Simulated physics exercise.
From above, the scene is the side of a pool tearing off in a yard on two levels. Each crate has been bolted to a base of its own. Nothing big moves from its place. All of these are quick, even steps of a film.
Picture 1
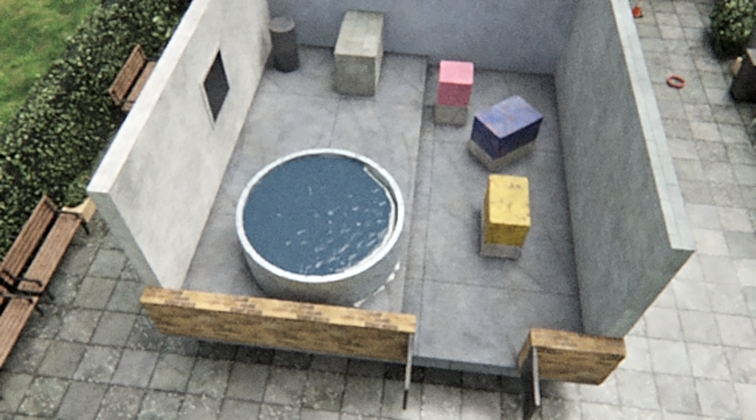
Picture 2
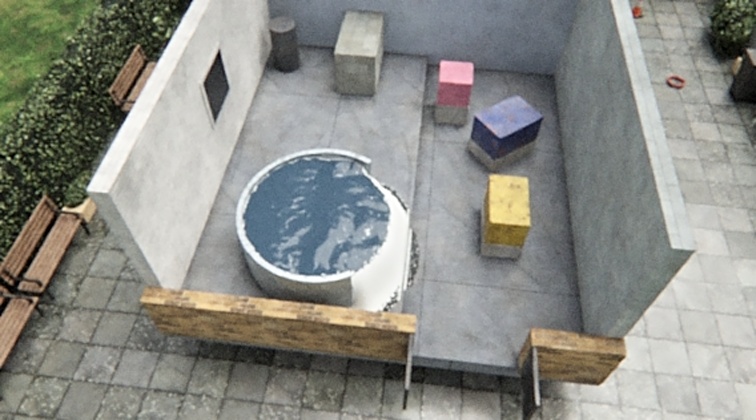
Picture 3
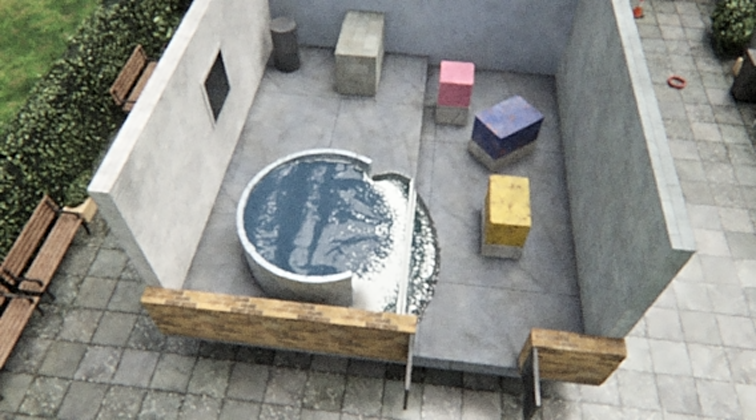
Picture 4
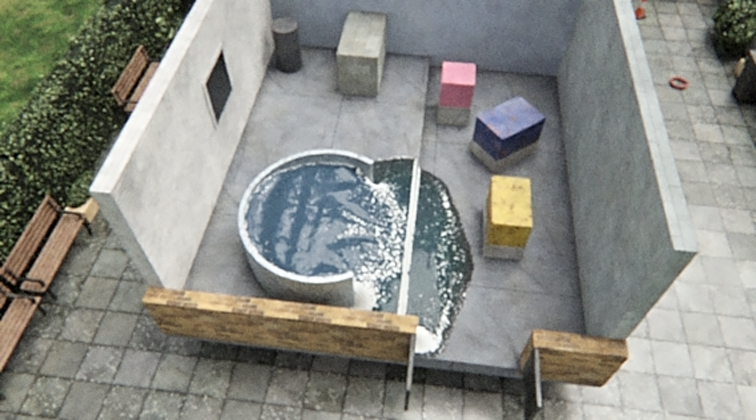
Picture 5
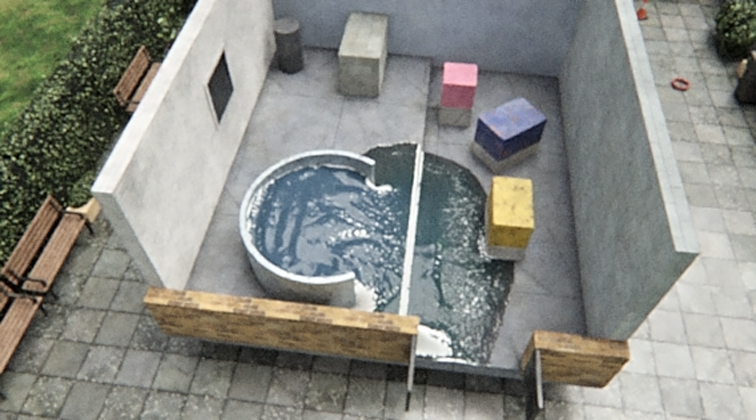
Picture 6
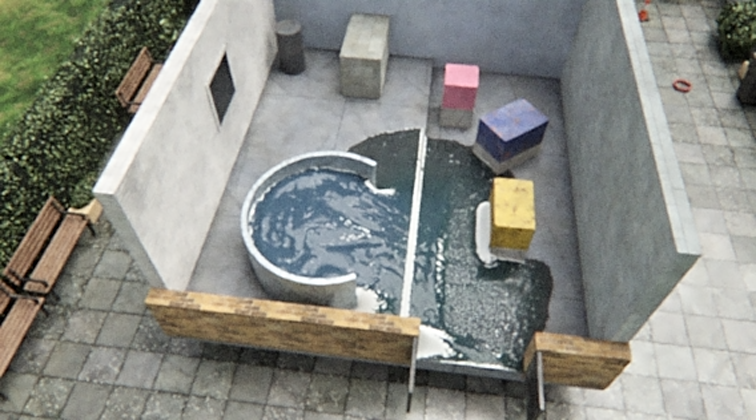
Walled concrete yard from above, a round pool's right side breaking open and dark water spreading rightward around a yellow-topped block.
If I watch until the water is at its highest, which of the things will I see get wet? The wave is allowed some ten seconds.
You would see this: The pink crate keeps dry; the yellow crate gets wet; the blue crate gets wet.
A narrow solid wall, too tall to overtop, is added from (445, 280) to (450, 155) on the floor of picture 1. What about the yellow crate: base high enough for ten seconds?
Yellow crate is left untouched.
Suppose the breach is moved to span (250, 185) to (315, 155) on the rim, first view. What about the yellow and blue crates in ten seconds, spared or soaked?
The yellow crate is left dry, the blue crate is left dry.
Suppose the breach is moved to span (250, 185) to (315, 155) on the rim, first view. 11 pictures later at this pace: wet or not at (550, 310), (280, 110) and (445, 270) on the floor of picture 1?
Point one: Not reached. Point two: Reached. Point three: Not reached.
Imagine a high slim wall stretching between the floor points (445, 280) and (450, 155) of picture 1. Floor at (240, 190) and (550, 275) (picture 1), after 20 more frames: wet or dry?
In order, I'd call them bare and inundated.
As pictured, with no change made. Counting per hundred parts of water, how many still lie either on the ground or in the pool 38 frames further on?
My figure: Some 78 per cent.
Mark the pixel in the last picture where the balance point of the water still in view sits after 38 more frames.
Centre: Close to (472, 178).
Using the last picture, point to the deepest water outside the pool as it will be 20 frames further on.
Around (533, 161).
A moment on, water covers 40 % of the floor; the pink crate water round its plinth, the yellow crate water round its plinth, the blue crate water round its plinth.
Next, water covers 50 % of the floor; the pink crate water round its plinth, the yellow crate water round its plinth, the blue crate water round its plinth.
Then, water covers 60 % of the floor; the pink crate water round its plinth, the yellow crate water round its plinth, the blue crate water round its plinth.
Later, water covers 60 % of the floor; the pink crate water round its plinth, the yellow crate water round its plinth, the blue crate water round its plinth.
In the end, water covers 55 % of the floor; the pink crate stayed above the water, the yellow crate was topped, the blue crate was topped.
